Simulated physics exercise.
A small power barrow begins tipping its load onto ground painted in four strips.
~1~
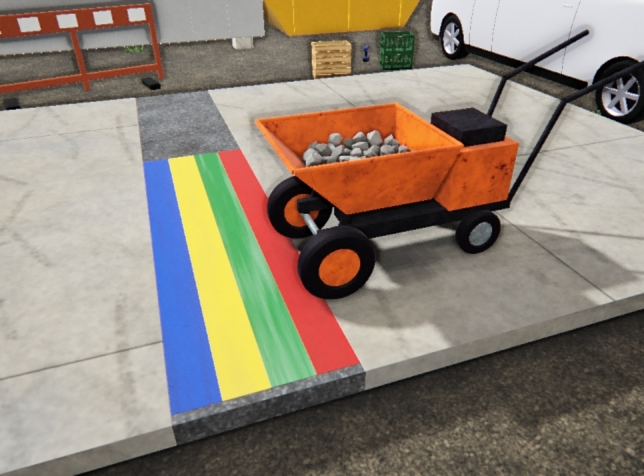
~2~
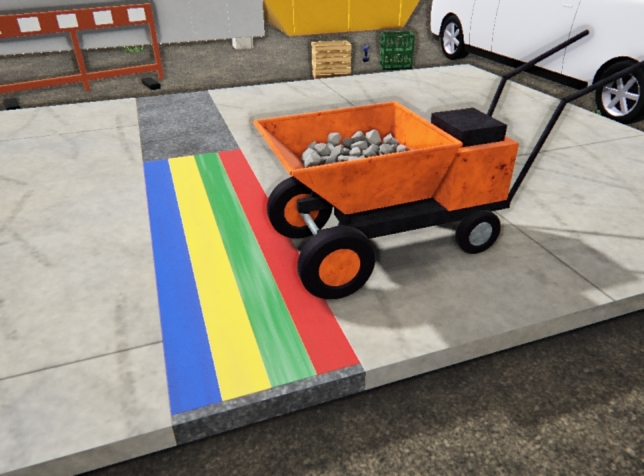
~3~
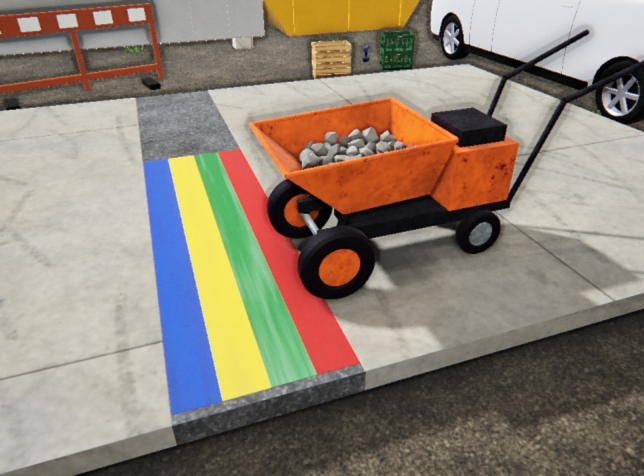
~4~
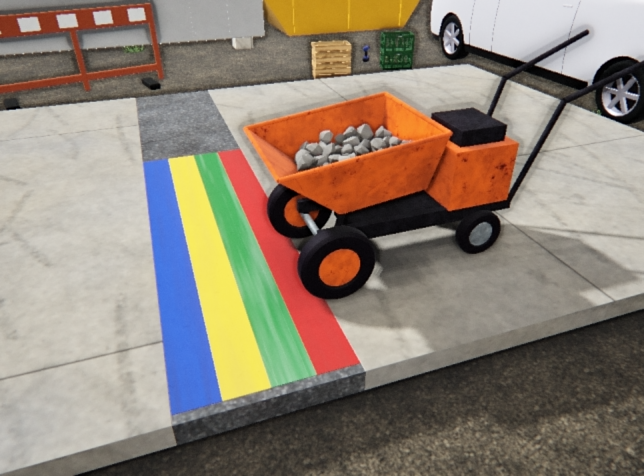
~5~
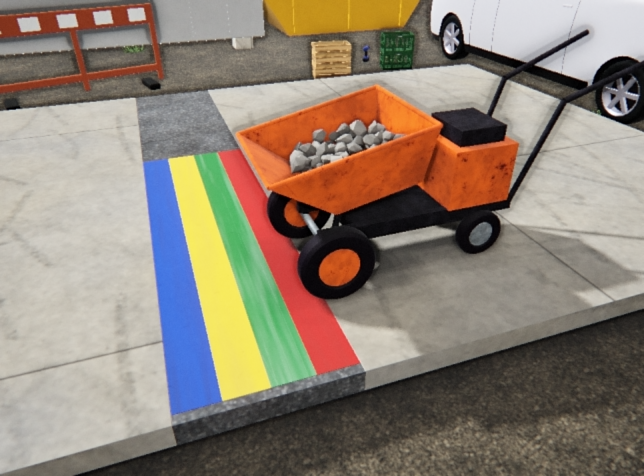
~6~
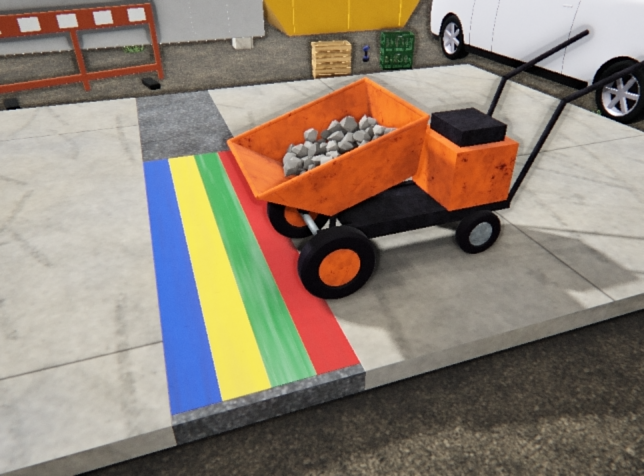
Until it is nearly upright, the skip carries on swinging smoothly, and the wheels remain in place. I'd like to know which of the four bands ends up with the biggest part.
The biggest part ends up on the blue band.
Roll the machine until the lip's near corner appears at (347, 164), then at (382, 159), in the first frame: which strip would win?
The first case gives the strip in yellow, the second gives the green one.
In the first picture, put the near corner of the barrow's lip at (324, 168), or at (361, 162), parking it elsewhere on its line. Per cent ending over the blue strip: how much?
Close to 20 in a hundred, and close to 10 in a hundred.
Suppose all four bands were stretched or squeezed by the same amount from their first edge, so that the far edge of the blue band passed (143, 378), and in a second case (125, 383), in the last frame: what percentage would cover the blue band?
I get 30 % for the first one and 20 % for the second.
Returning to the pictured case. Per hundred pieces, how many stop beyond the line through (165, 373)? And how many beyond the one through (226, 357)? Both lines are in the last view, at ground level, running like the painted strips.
About 20 percent, then about 70 percent.
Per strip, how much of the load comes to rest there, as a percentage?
Red strip 0 %, green strip 0 %, yellow strip 10 %, blue strip 35 %.
Soon, skip tipped steeply; all in the skip.
A while on, skip tipped right over; most in the skip; a small part over the yellow strip; about a quarter over the blue strip; a stray few off the paint.
Towards the end, skip tipped right over; about a quarter in the skip; a small part over the yellow strip; about a third over the blue strip; about a quarter off the paint.
Finally, skip tipped right over; about a quarter in the skip; none over the red strip; none over the green strip; a small part over the yellow strip; about a third over the blue strip; about a quarter off the paint.
